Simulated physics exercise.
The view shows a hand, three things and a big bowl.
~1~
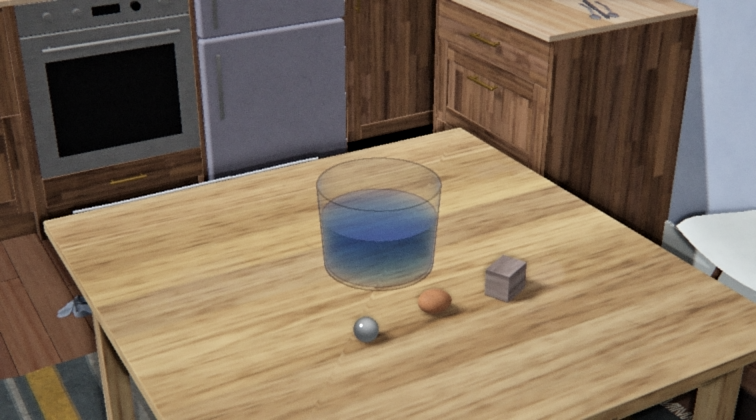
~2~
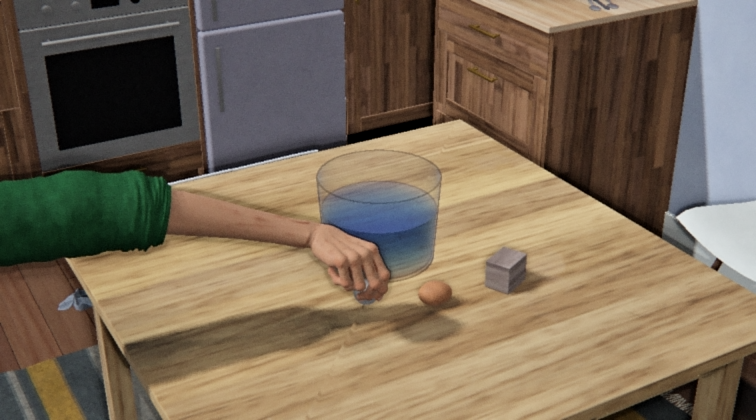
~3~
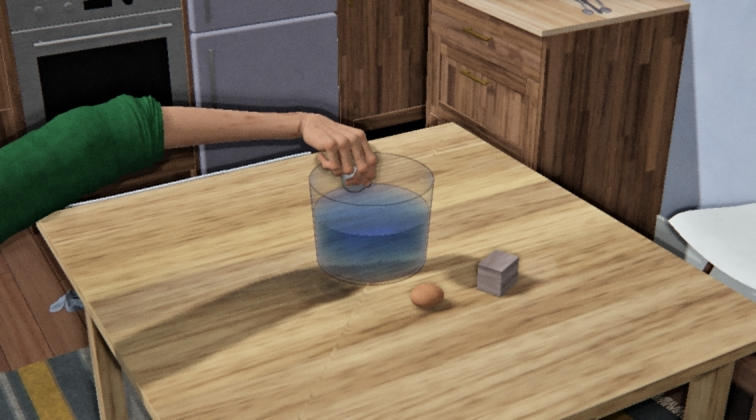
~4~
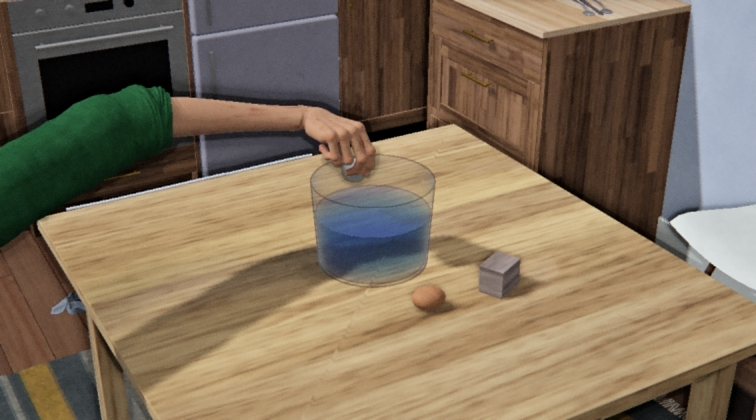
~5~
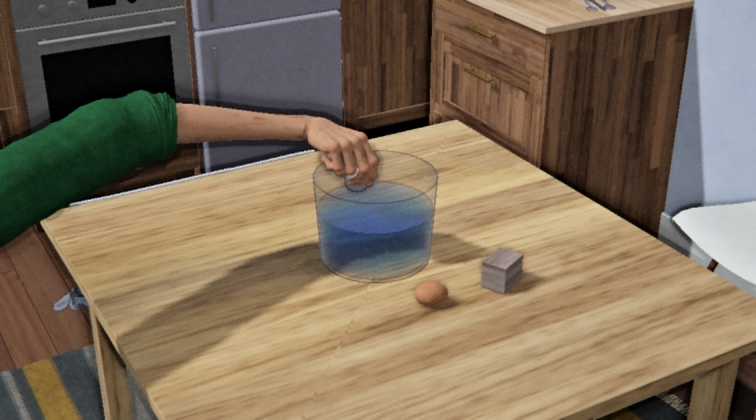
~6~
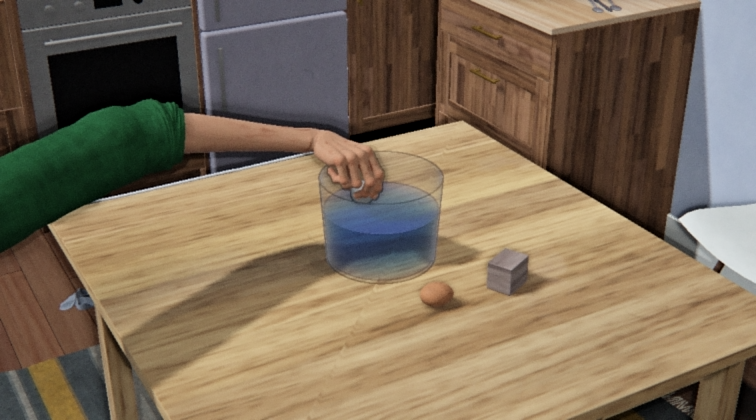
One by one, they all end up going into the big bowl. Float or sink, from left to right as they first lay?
Starting at the left, it drops under, then it drops under, then it rides the liquid.
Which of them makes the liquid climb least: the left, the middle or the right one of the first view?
I say it's the item at the left end.
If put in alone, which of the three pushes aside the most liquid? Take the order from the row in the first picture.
The right-hand piece.
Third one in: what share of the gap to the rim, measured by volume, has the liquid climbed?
About 8 %.
Soon after, the steel ball goes to the bottom.
Later, the egg goes to the bottom.
In the end, the wooden block floats; afloat, wooden block.
